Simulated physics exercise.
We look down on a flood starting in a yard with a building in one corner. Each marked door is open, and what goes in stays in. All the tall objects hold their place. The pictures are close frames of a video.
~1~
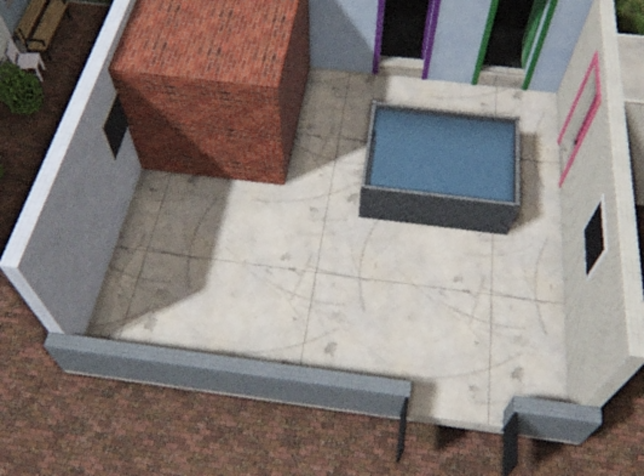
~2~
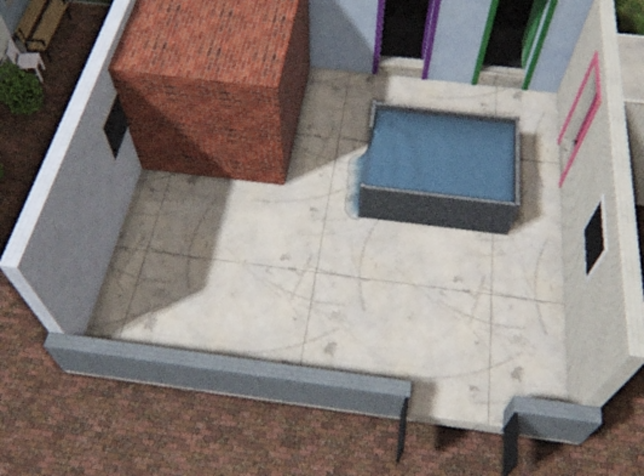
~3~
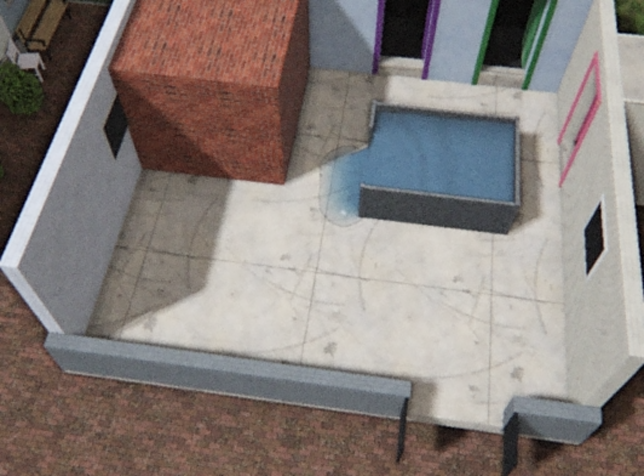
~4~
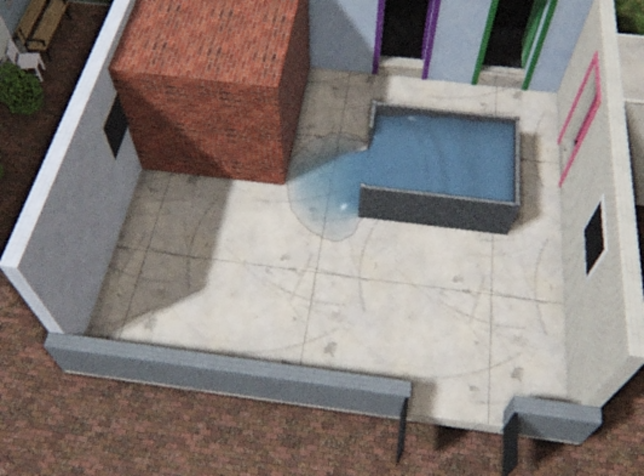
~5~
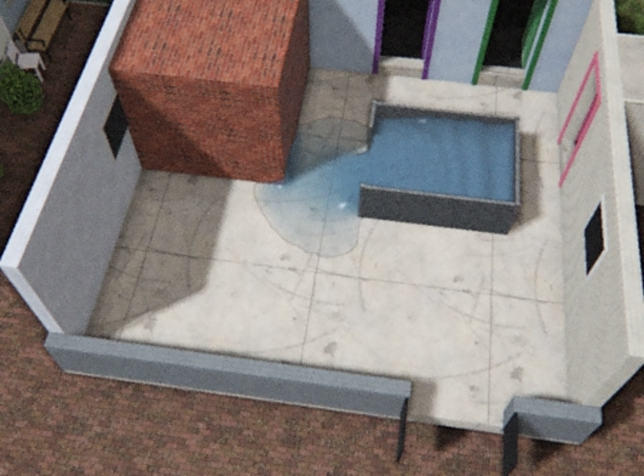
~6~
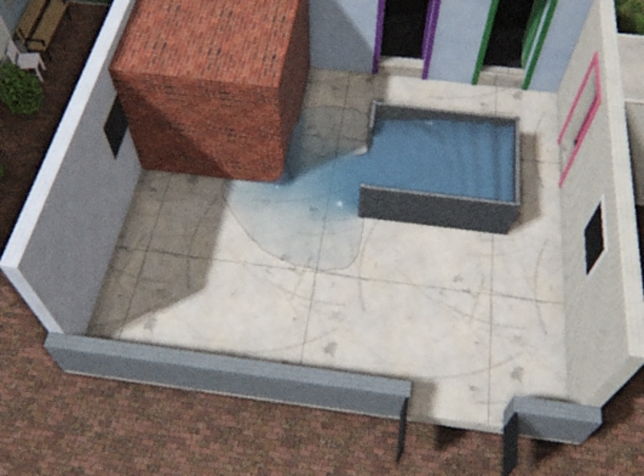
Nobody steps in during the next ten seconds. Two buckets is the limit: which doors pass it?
In the end: The purple door admits no more than that; the pink door admits no more than that; the green door admits no more than that.
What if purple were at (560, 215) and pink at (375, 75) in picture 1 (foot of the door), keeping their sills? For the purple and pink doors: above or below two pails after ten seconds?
My reading: The purple door takes less, the pink door holds.
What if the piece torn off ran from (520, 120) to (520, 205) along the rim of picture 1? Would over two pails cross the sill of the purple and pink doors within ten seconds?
Purple door lets less in, pink door goes over.
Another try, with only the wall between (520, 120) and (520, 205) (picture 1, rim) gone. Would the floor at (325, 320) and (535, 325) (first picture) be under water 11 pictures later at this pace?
In that order: Free of water, covered.
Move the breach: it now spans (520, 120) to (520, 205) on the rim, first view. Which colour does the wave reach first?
That is the pink-painted one.
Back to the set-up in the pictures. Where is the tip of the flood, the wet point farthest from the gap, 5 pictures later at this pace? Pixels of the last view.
I would point to (121, 231).
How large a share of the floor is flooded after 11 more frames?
Near 45 in a hundred.
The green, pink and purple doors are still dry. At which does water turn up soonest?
First comes the one in purple.
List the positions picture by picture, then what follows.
The first picture shows still water in the water tank at (442, 154).
In the second picture, water pours out at (367, 177) and has run to (360, 157).
In the third picture, the front is at (331, 217), out from the gap at (367, 178).
In the fourth picture, the front is at (296, 160), out from the gap at (367, 179).
In the fifth picture, water pours out at (367, 179) and has run to (259, 195).
In the sixth picture, water pours out at (367, 179) and has run to (227, 191).
A moment on, water covers 25 % of the floor; the purple door not reached, the pink door not reached, the green door not reached.
Next, water covers 45 % of the floor; the purple door wet at the sill, nothing in, the pink door not reached, the green door not reached.
Then, water covers 55 % of the floor; the purple door wet at the sill, nothing in, the pink door not reached, the green door wet at the sill, nothing in.
Later, water covers 85 % of the floor; the purple door wet at the sill, nothing in, the pink door wet at the sill, nothing in, the green door wet at the sill, nothing in.
In the end, water covers 95 % of the floor; the purple door wet at the sill, nothing in, the pink door wet at the sill, nothing in, the green door wet at the sill, nothing in.
